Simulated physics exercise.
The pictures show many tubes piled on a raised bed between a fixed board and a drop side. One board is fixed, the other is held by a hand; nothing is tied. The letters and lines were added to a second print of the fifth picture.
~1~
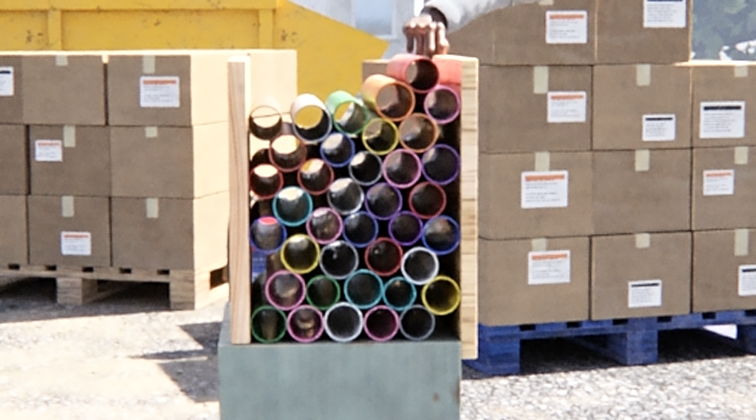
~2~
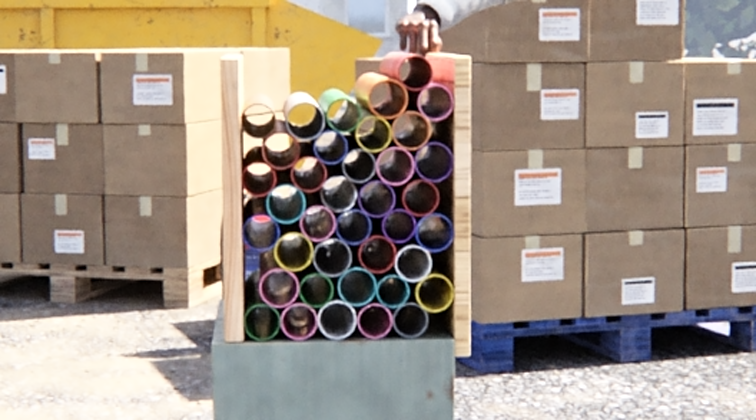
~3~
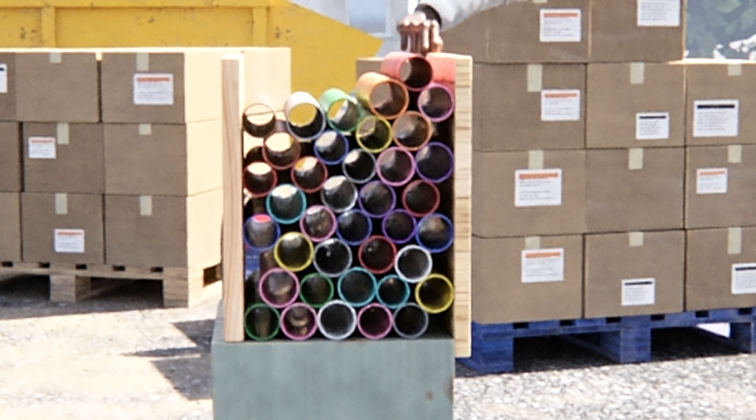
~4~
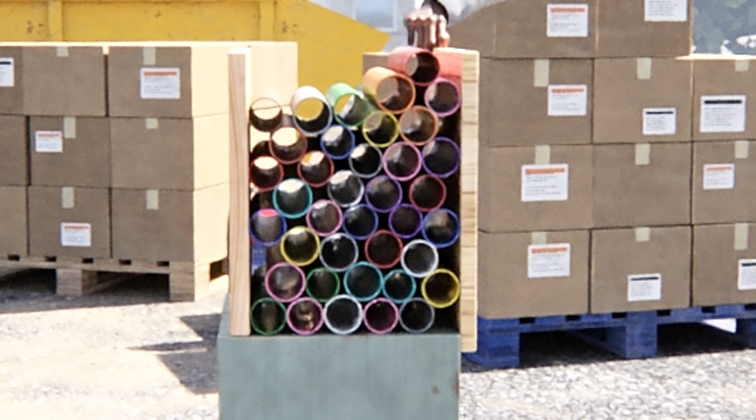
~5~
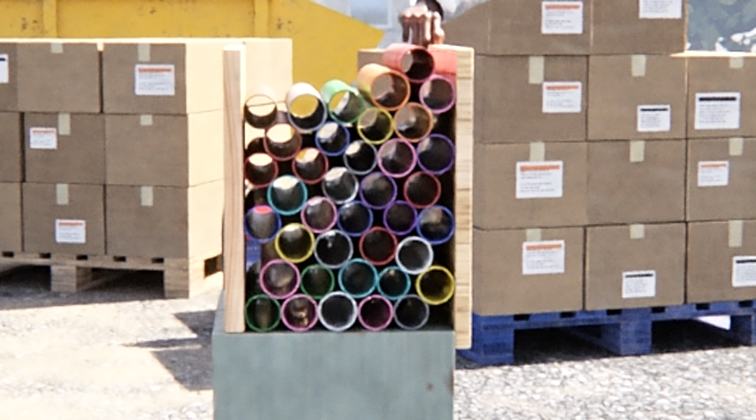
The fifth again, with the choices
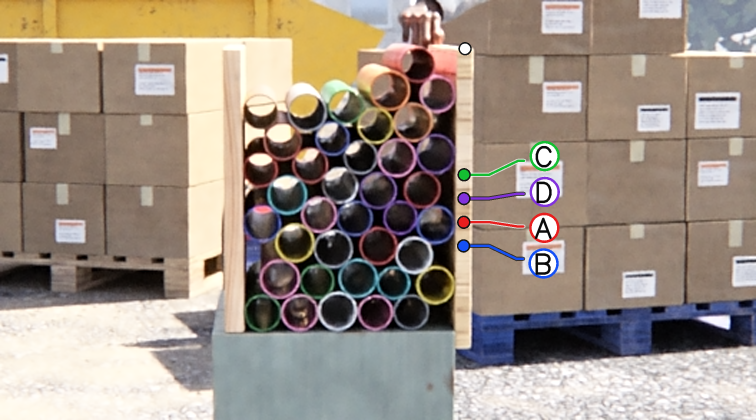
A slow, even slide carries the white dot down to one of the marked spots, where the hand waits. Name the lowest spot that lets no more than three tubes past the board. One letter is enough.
The answer is mark C.
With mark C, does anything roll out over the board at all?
At C: Yes.
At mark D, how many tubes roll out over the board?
With D, five.
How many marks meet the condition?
One of them.
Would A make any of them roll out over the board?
Yes.
On the marked copy, A at (464, 222); B at (464, 246); C at (464, 175); D at (464, 198); the white dot at (465, 49).
With C. Early on, top of the board (456, 106).
Further on, top of the board (455, 171).
At the end, top of the board (455, 174), two out over the board.
As for the rest, A more than three out over the board; B more than three out over the board; D more than three out over the board.
